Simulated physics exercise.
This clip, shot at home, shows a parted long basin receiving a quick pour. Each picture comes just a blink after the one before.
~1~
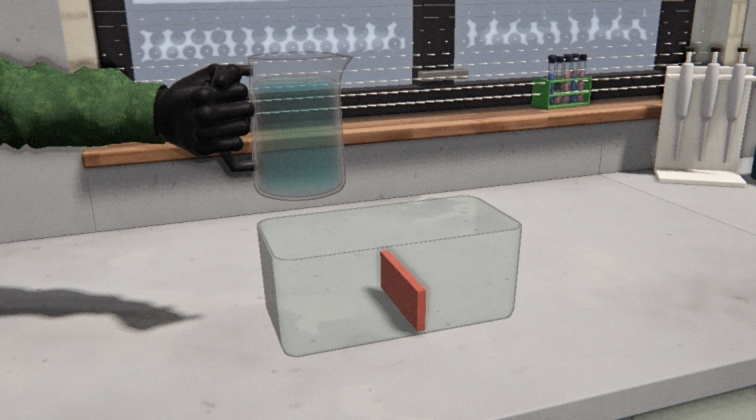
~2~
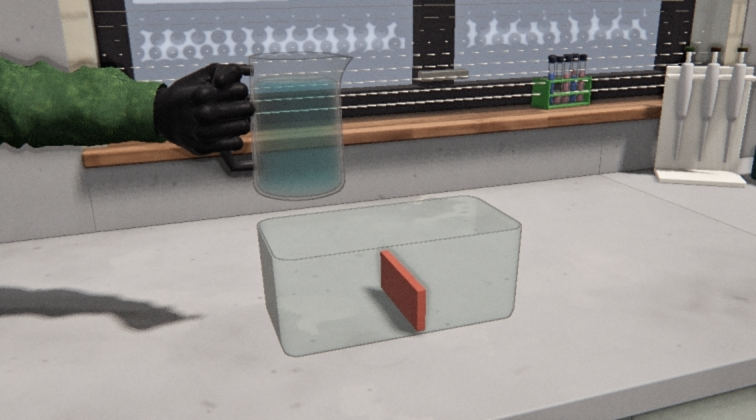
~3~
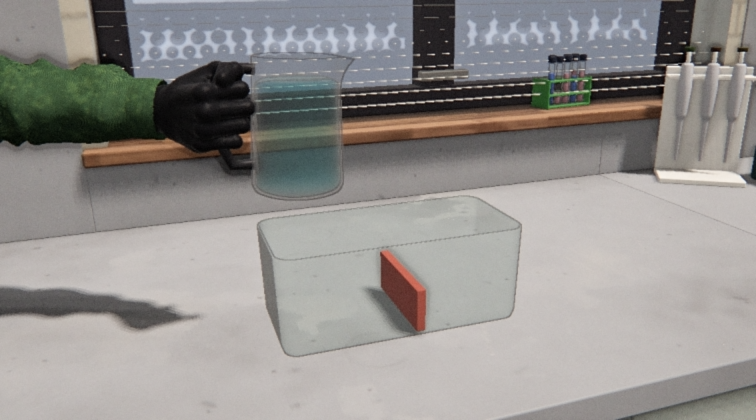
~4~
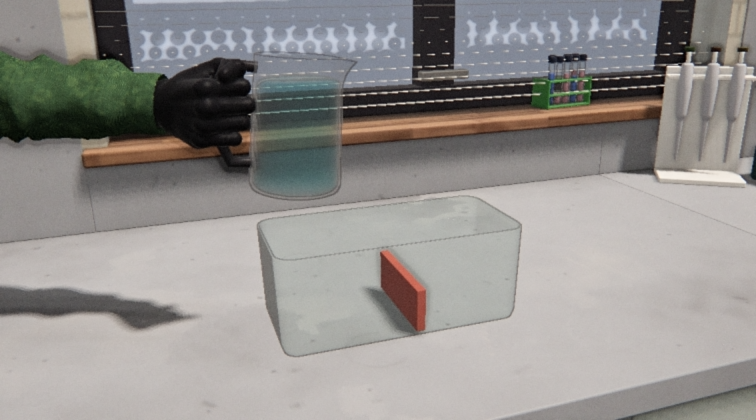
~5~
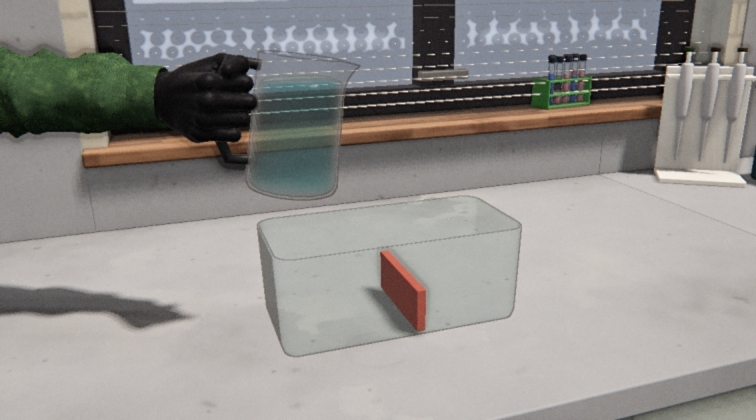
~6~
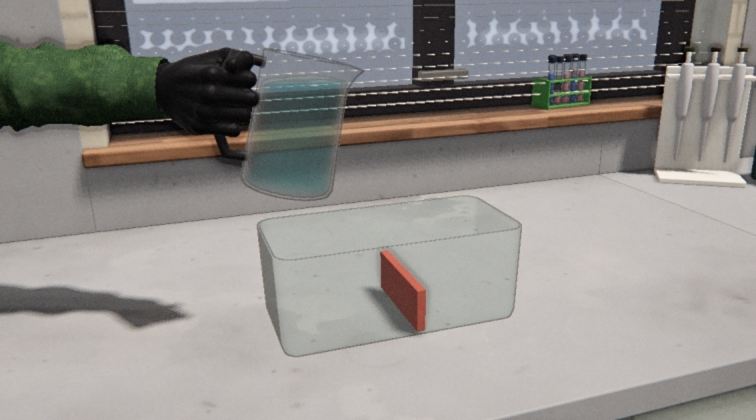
On a lab bench, a black-gloved hand slowly tilting a beaker of blue liquid rightward above a clear basin with a red divider.
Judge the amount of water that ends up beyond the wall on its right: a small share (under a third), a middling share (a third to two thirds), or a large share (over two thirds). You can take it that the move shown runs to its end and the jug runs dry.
A large share.
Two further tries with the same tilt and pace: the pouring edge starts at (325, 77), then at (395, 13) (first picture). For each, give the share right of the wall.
First try 25 %, second try 65 %.
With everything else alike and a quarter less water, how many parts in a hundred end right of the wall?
About 65 in a hundred.
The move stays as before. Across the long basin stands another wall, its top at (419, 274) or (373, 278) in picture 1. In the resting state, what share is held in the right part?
Note: Roughly 50 % in case one, 95 % in case two.
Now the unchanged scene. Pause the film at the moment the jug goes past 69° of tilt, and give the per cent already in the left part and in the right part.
0 per cent left, 5 per cent right.
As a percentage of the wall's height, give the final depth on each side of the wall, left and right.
Roughly 20 percent left, 70 percent right.
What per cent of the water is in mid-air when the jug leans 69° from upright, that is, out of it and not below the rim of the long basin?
About 10 per cent.
A moment on, the jug is tipped part way and 87 per cent is still to pour, 0 is left of the wall and 3 right of it.
Next, the jug is tipped right over and 30 per cent is still to pour, 3 is left of the wall and 51 right of it.
Then the jug is tipped right over and 0 per cent is still to pour, 25 is left of the wall and 74 right of it.
Later the jug is tipped right over and 0 per cent is still to pour, 26 is left of the wall and 74 right of it.
In the end 26 per cent lies left of the wall, 74 right of it and 0 outside.
